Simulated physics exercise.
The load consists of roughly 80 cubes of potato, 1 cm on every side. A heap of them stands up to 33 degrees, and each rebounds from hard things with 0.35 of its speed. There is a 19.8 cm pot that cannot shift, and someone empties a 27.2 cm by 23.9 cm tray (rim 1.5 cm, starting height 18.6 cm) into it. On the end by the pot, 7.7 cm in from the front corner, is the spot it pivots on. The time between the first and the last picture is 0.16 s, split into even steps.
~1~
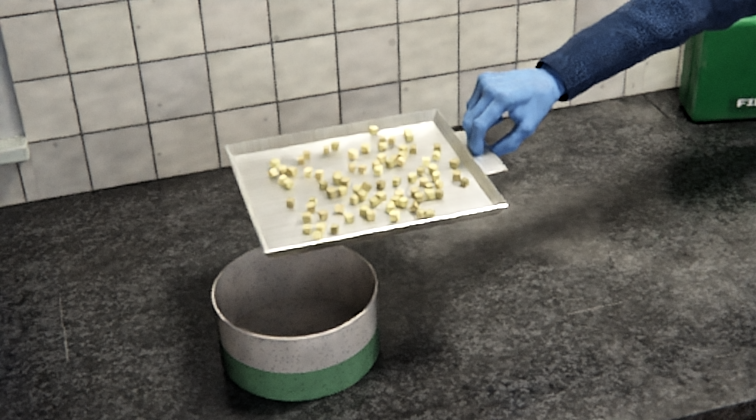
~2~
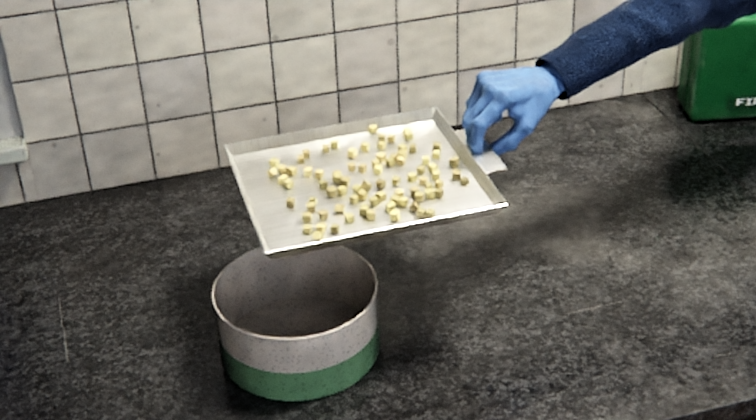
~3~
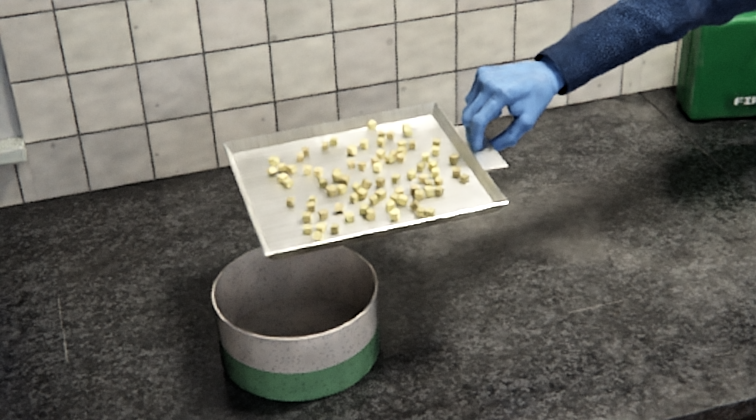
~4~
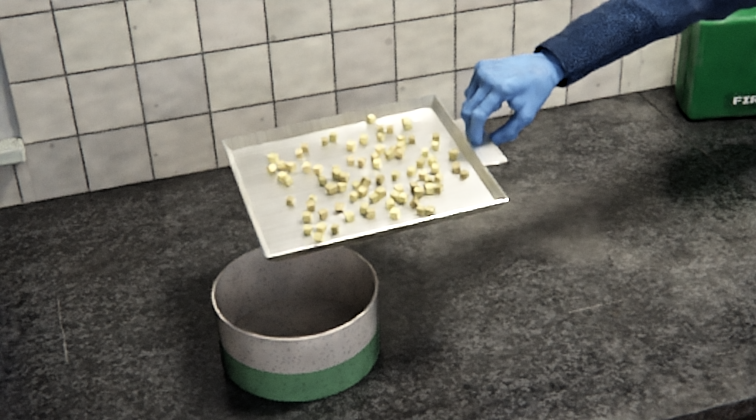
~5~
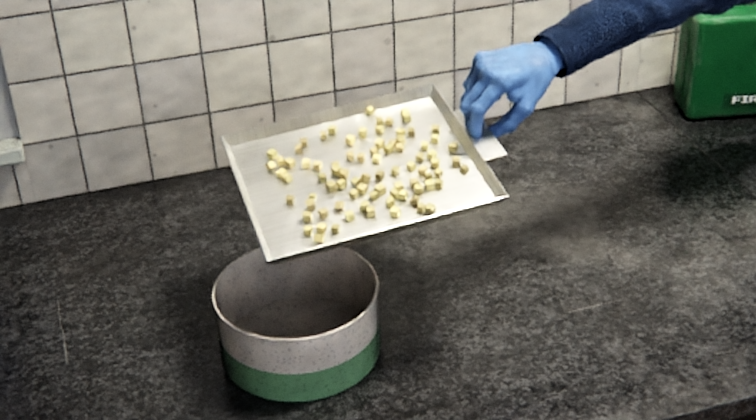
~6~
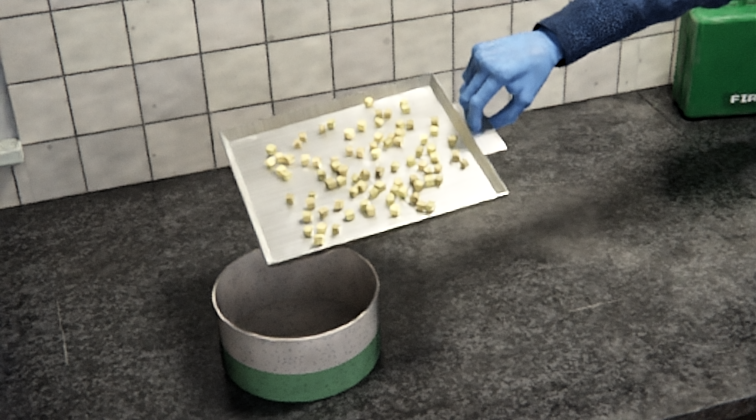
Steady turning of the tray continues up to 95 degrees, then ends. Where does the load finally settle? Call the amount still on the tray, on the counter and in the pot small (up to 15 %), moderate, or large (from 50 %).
At the end, tray: Small, counter: Moderate, pot: Large.
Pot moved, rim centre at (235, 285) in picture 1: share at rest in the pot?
Roughly 30 per cent.
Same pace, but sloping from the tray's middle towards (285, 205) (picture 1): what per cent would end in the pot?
That comes to around 20 per cent.
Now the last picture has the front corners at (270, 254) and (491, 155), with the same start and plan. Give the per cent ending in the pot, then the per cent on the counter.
Final per cent - pot 25, counter 75.
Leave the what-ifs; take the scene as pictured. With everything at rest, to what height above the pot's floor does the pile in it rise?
2.0 cm.
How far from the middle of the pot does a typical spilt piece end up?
Some 24 cm, give or take.
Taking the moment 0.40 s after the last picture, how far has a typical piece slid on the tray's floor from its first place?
5 cm.
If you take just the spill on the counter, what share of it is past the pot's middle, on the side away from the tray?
Estimate: Roughly 100 per cent of the pieces.
Then, 0.40 s after the last picture, tilt 52 degrees; the tray holds 100 %, the pot 0 %.
Then, 0.66 s after the last picture, tilt 79 degrees; the tray holds 5 %, the pot 60 %.
Then, 1.03 s after the last picture, tilt 95 degrees; the tray holds 0 %, the pot 70 %.
In the end, tray 0 %, counter 30 %, pot 70 %.
